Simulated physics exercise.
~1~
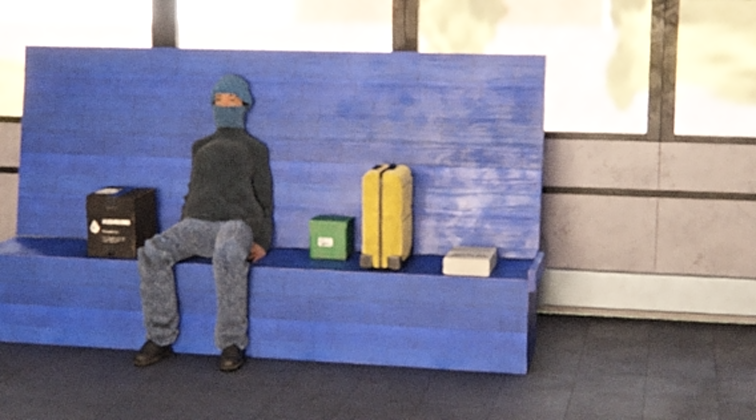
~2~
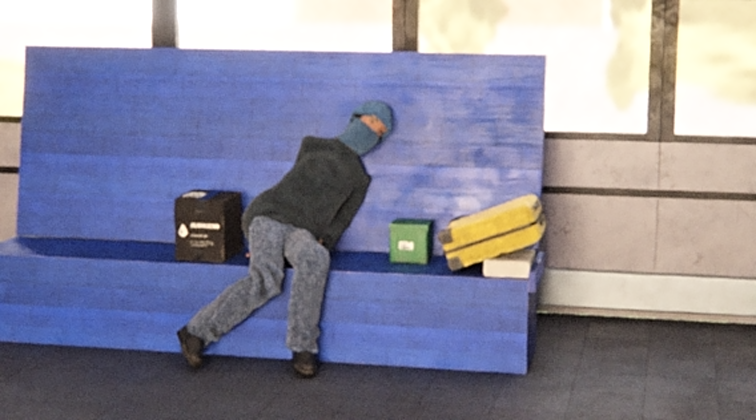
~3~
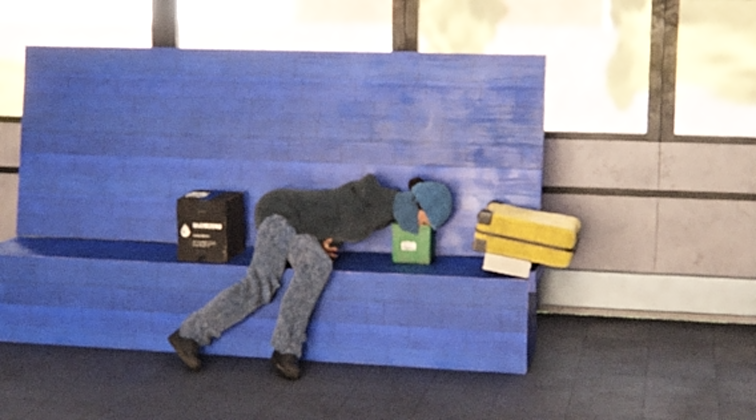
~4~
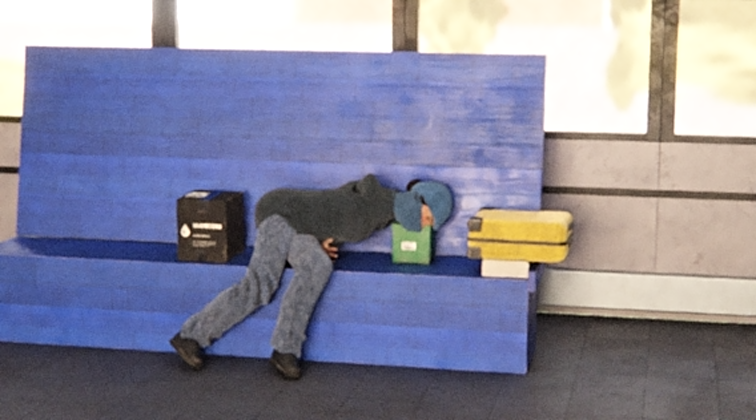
The footage shows a masked person sitting on a blue bench among luggage, then sliding right and toppling sideways as the items shift the same way. The yellow suitcase tips over and ends lying on the white box, while the person lies slumped with their head on the green box.
